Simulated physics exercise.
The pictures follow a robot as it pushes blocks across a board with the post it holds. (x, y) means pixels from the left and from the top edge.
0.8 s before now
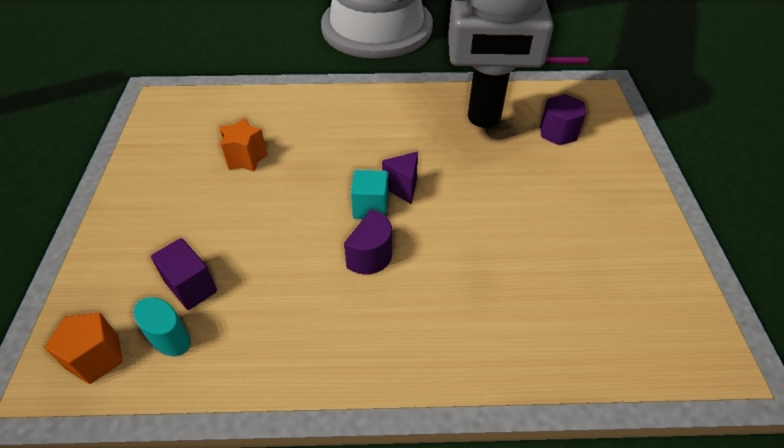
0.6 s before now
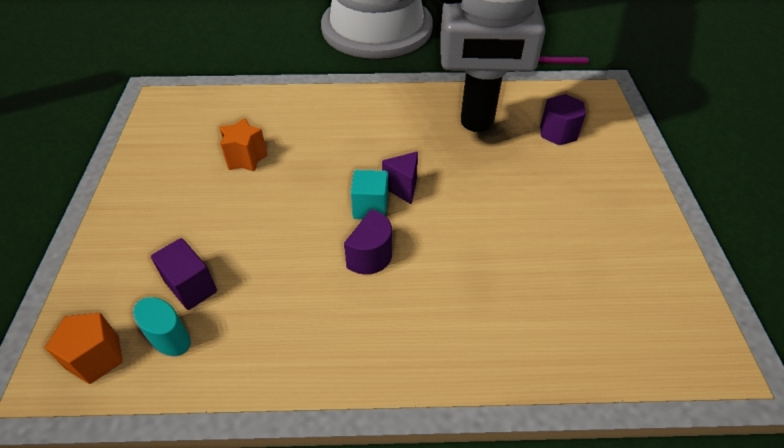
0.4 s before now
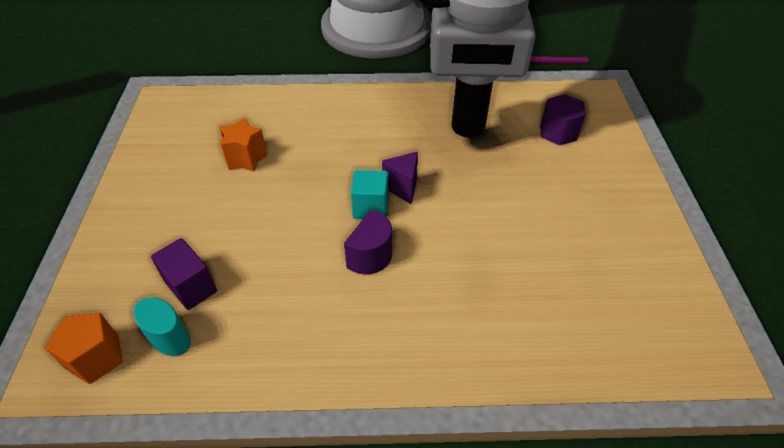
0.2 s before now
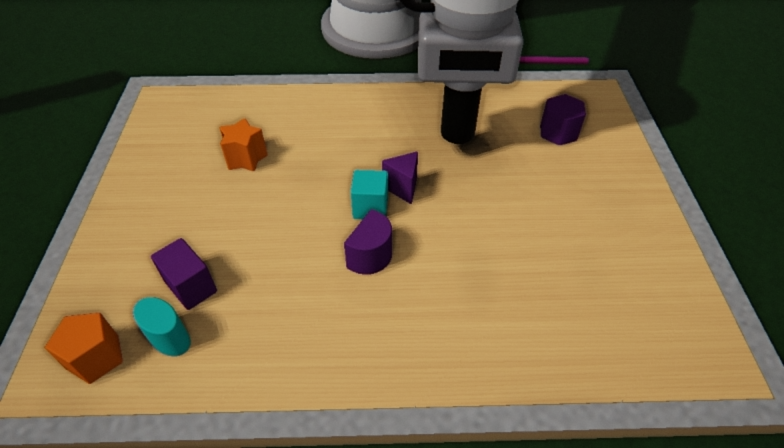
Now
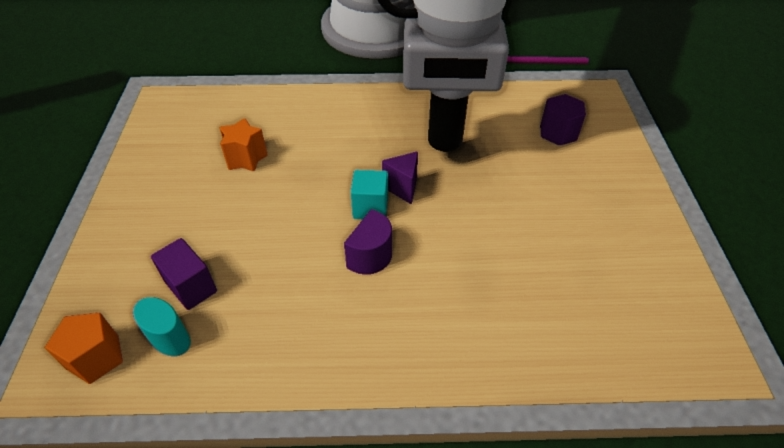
A robot arm with a black post moves slowly left and toward the viewer across a wooden board, nearing a purple three-sided block beside a turquoise one, while all the purple, turquoise and orange blocks stay still.
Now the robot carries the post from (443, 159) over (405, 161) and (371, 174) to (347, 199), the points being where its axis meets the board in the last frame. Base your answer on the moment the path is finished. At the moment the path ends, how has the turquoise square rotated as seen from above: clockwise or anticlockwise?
Seen from overhead, it turns anticlockwise.
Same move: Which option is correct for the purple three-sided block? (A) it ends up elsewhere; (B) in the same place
Correct choice: B.
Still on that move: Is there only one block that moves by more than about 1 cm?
Yes, I think so.
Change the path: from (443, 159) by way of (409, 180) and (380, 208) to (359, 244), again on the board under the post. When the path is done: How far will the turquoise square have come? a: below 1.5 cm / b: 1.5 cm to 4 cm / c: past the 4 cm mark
c
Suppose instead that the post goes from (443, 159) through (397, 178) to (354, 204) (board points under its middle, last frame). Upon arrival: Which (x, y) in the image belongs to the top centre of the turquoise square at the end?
Its top middle: (347, 205).
The first path, step by step. One third of the way, post (405, 144); nothing pushed yet.
Two thirds of the way, post (370, 158); nothing pushed yet.
At the end, post (345, 182); turquoise square (367, 193), turned 45° anticlockwise; purple three-sided block unmoved.
